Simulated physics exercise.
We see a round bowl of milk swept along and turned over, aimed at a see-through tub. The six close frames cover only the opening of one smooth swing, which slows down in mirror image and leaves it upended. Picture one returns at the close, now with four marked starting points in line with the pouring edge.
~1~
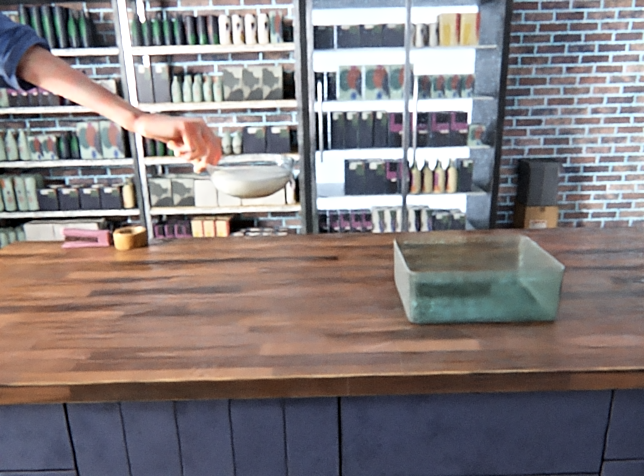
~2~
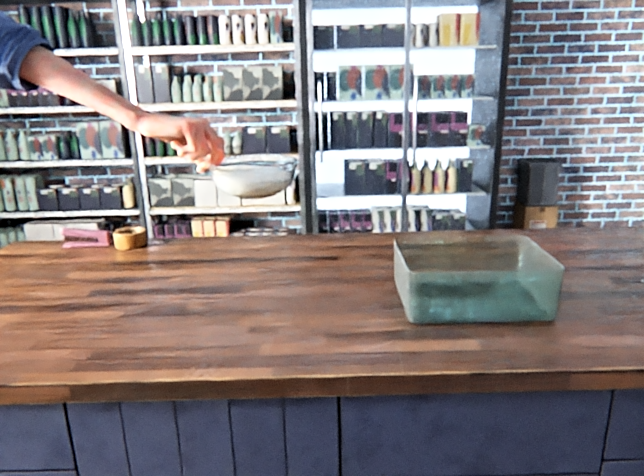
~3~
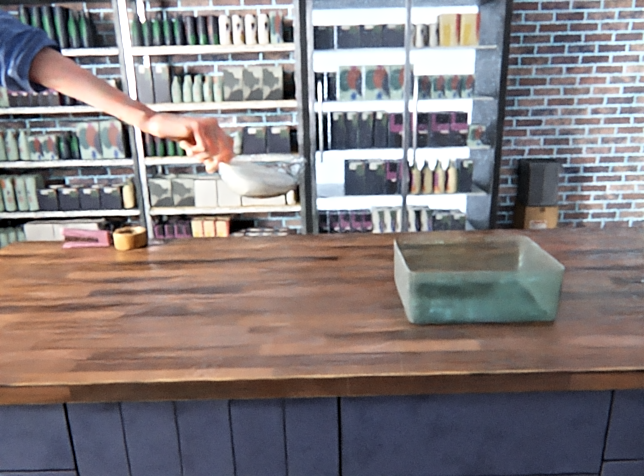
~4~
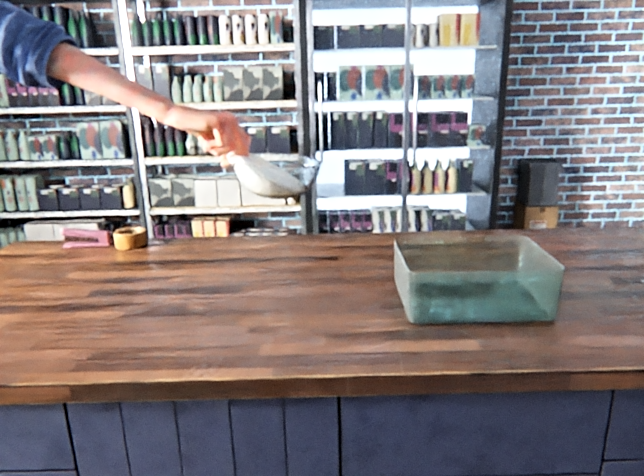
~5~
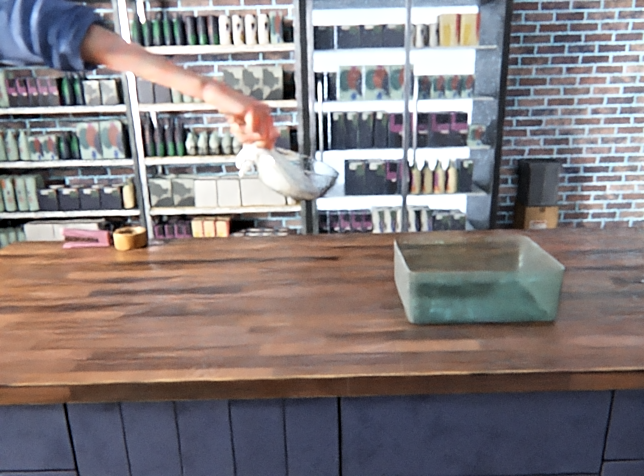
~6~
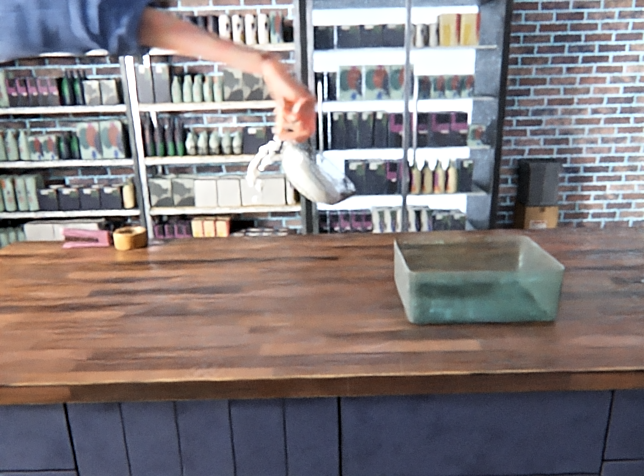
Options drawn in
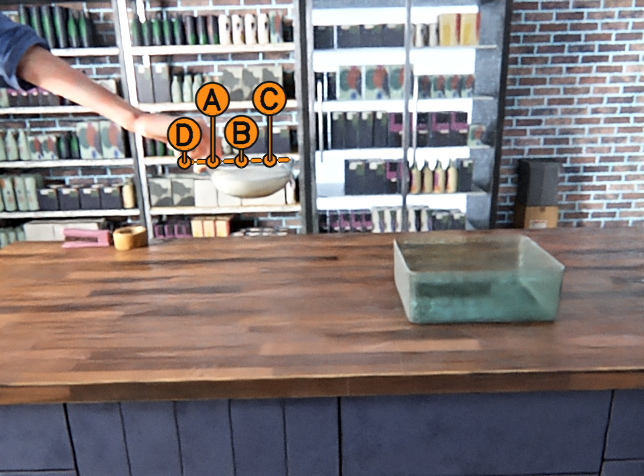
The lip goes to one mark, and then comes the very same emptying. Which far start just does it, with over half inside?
Go for C.
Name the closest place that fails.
That is place B.
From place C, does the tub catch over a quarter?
Yes, it does.
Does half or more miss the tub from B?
Yes.
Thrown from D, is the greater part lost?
Yes, that goes wrong.
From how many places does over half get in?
One of them.
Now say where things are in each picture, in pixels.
Upright, lip at (293, 159); tub from (407, 321) to (555, 318); nothing has left yet.
Upright, lip at (296, 159); nothing has left yet.
Upright, lip at (305, 159); nothing has left yet.
Tipped about 5°, lip at (320, 162); milk is over the rim, down to (230, 162).
Tipped about 19°, lip at (339, 173); milk is over the rim, down to (243, 174).
Tipped about 41°, lip at (356, 189); milk is over the rim, down to (255, 200).
On the marked copy, A at (212, 161); B at (241, 160); C at (269, 160); D at (184, 162).
With A, about 0 % lands in the tub, 96 % falls short and 4 % goes beside or beyond.
With B, about 21 % lands in the tub, 73 % falls short and 7 % goes beside or beyond.
With C, about 62 % lands in the tub, 20 % falls short and 18 % goes beside or beyond.
With D, about 0 % lands in the tub, 99 % falls short.
